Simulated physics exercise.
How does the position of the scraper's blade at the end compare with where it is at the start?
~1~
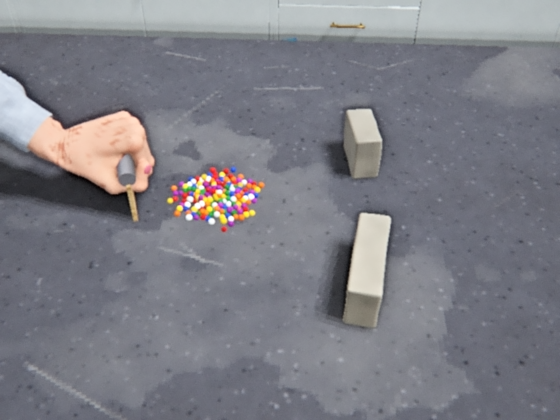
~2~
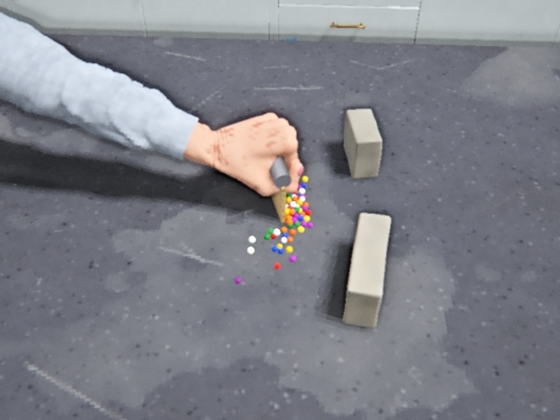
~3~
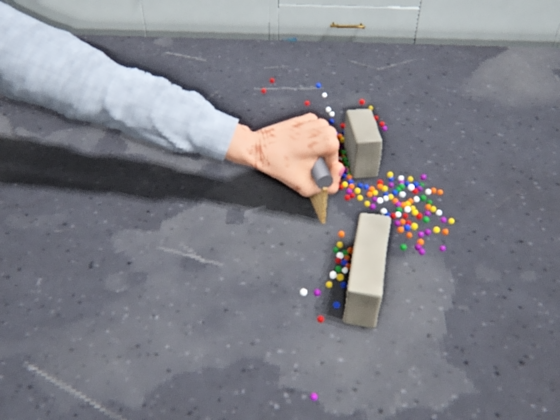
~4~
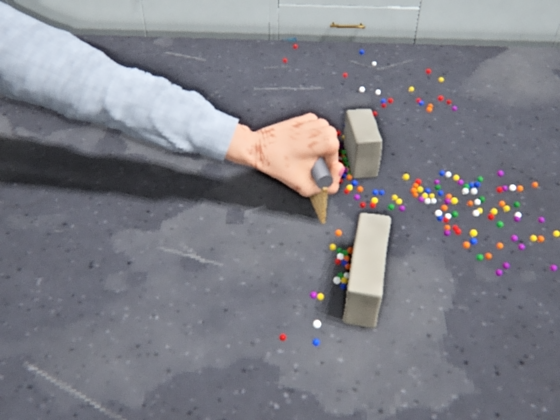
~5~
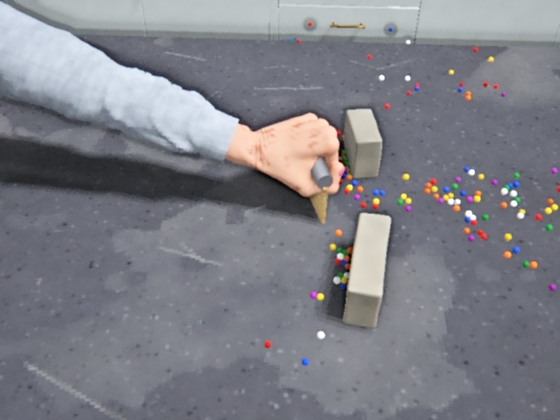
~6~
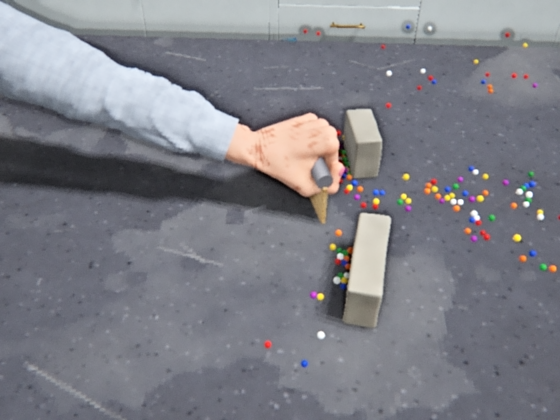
At the start the blade is on the left, beside the pile of beads, and by the end it is farther to the right, resting just in front of the gap between the two blocks.
